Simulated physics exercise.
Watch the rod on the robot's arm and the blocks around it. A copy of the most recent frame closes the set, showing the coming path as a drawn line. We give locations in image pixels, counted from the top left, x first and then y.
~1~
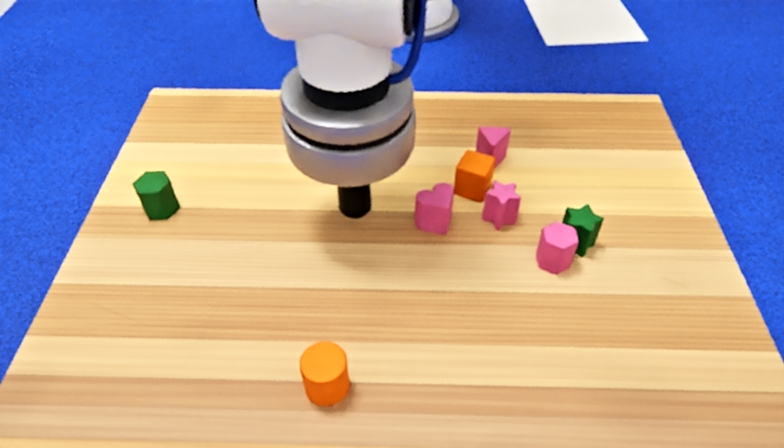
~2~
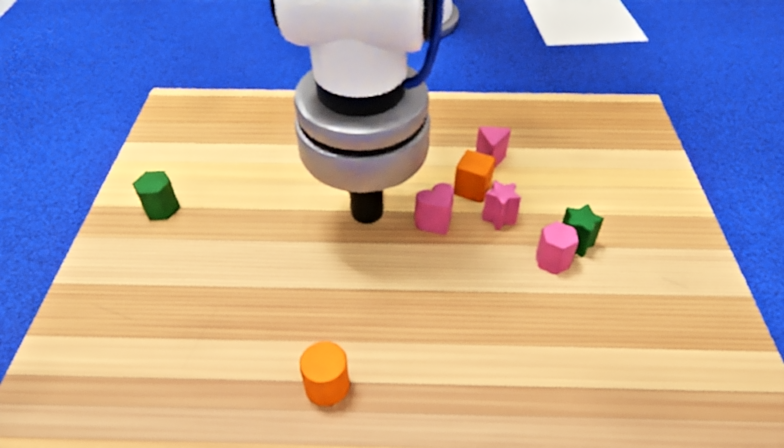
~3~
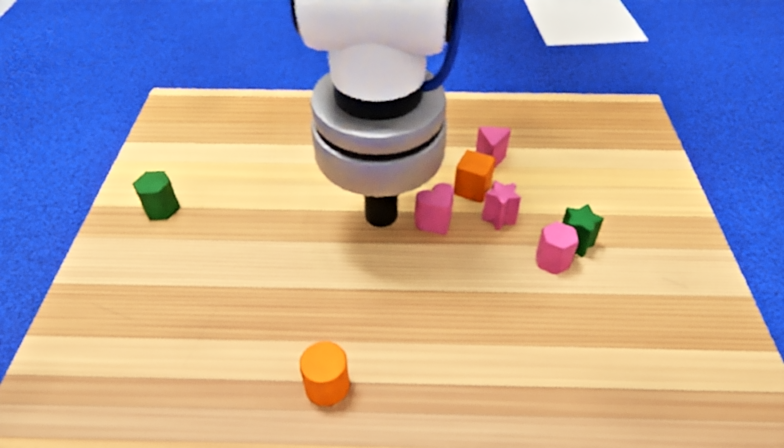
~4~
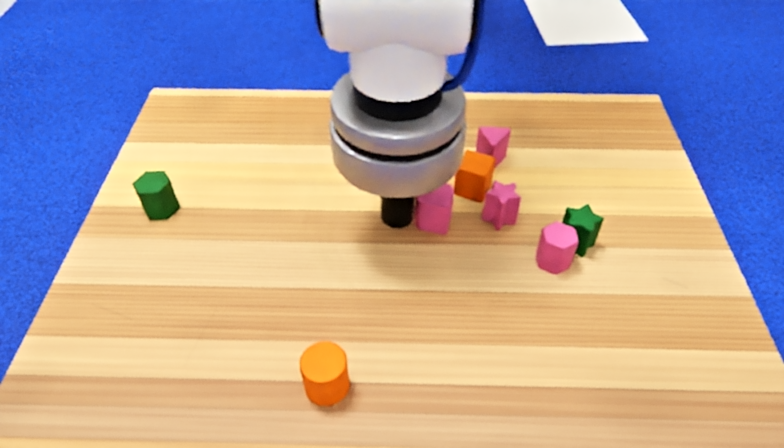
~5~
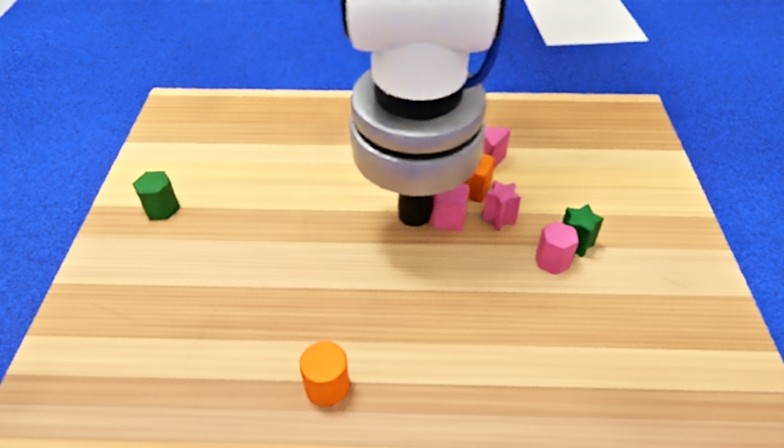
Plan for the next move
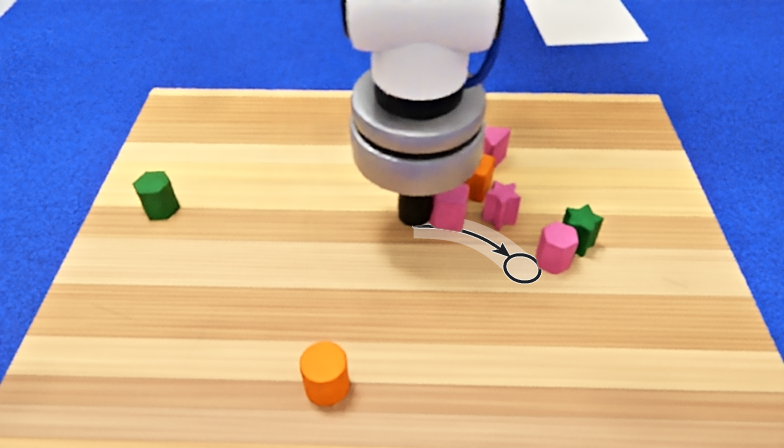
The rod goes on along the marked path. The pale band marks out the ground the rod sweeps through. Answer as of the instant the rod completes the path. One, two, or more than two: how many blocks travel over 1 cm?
My count: 2.
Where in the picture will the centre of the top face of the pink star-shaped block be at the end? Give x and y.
The centre of its top will be at (531, 184).
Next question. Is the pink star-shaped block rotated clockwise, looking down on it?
Yes.
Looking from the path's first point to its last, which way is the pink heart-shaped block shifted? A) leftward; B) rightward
(A)
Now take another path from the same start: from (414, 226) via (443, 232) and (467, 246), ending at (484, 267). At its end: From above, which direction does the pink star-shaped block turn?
Viewed from above: Clockwise.
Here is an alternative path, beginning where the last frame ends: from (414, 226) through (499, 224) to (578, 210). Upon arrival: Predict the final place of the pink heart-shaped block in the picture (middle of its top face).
Just about (532, 171).
Drawn move, from (414, 226) through (454, 229) and (491, 243) to (522, 268).
On the path given first. One third of the way, rod (456, 218); pink heart-shaped block (488, 188), turned 35° anticlockwise; pink star-shaped block (522, 188), turned 15° clockwise.
Two thirds of the way, rod (493, 232); pink heart-shaped block (501, 189), turned 80° anticlockwise; orange square block (478, 160), turned 15° anticlockwise; pink star-shaped block (531, 184), turned 45° clockwise.
At the end, rod (525, 257); pink heart-shaped block (501, 189), turned 80° anticlockwise; orange square block (478, 160), turned 15° anticlockwise; pink star-shaped block (531, 184), turned 45° clockwise; pink hexagon still.
